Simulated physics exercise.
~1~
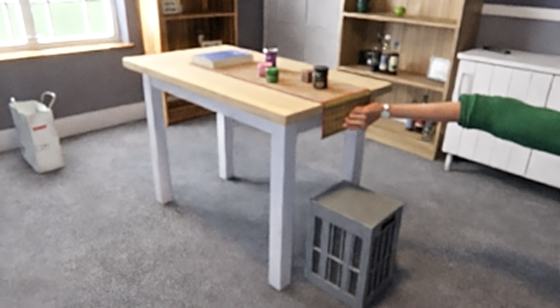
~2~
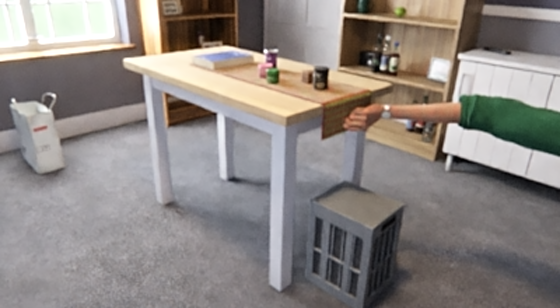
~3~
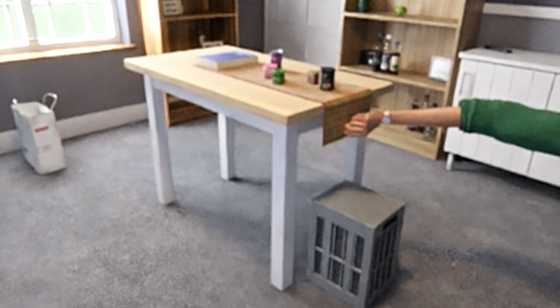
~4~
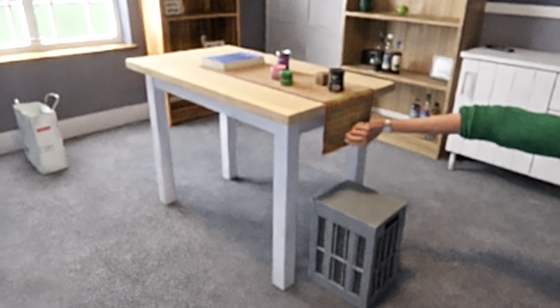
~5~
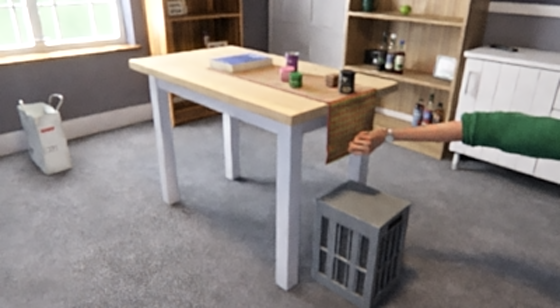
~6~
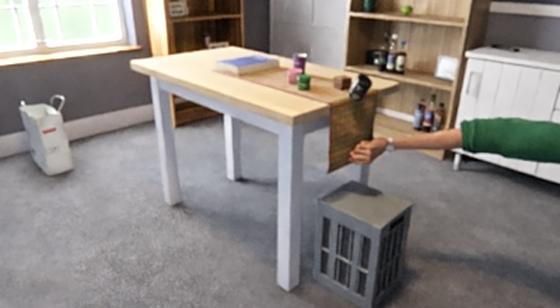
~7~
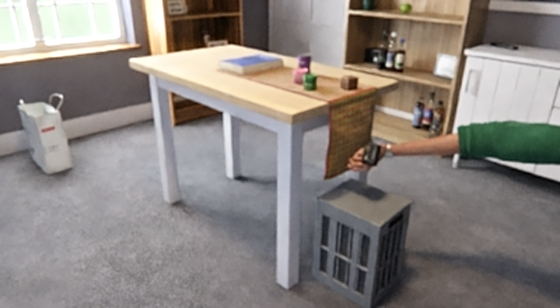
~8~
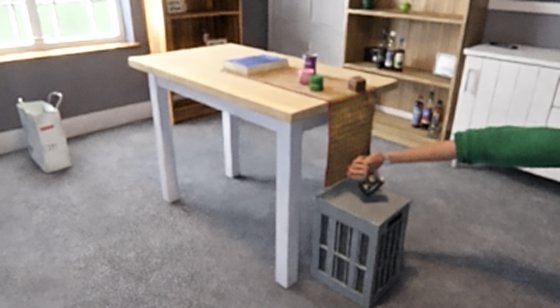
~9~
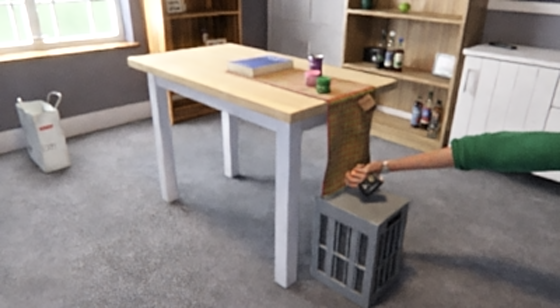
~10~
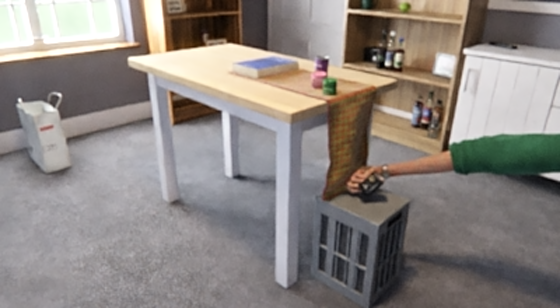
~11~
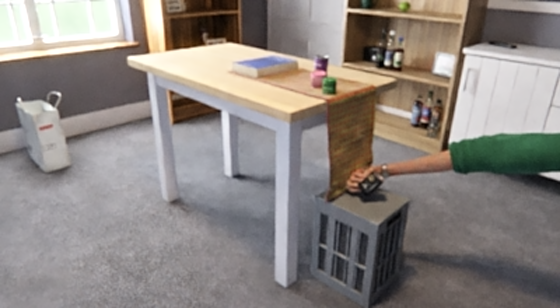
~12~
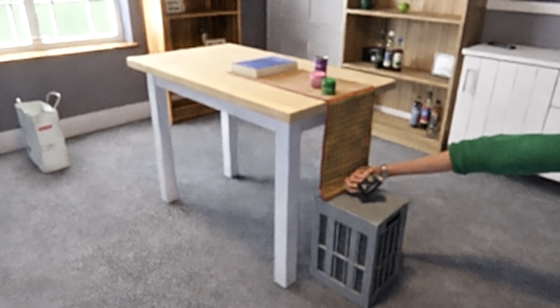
A reddish-brown runner lies across a pale wooden table with white legs, seen from slightly above by a gently swaying camera in a grey-carpeted room. It carries a blue book, a pink pot, a green pot, a brown cube and a black can, with a grey crate below the right end. A green-sleeved arm reaches in from the right and draws the runner slowly rightward and down. The black can tips over the edge and drops towards the crate, then the brown cube follows. Finally the hem rests at the crate, while both pots and the book remain on the table.
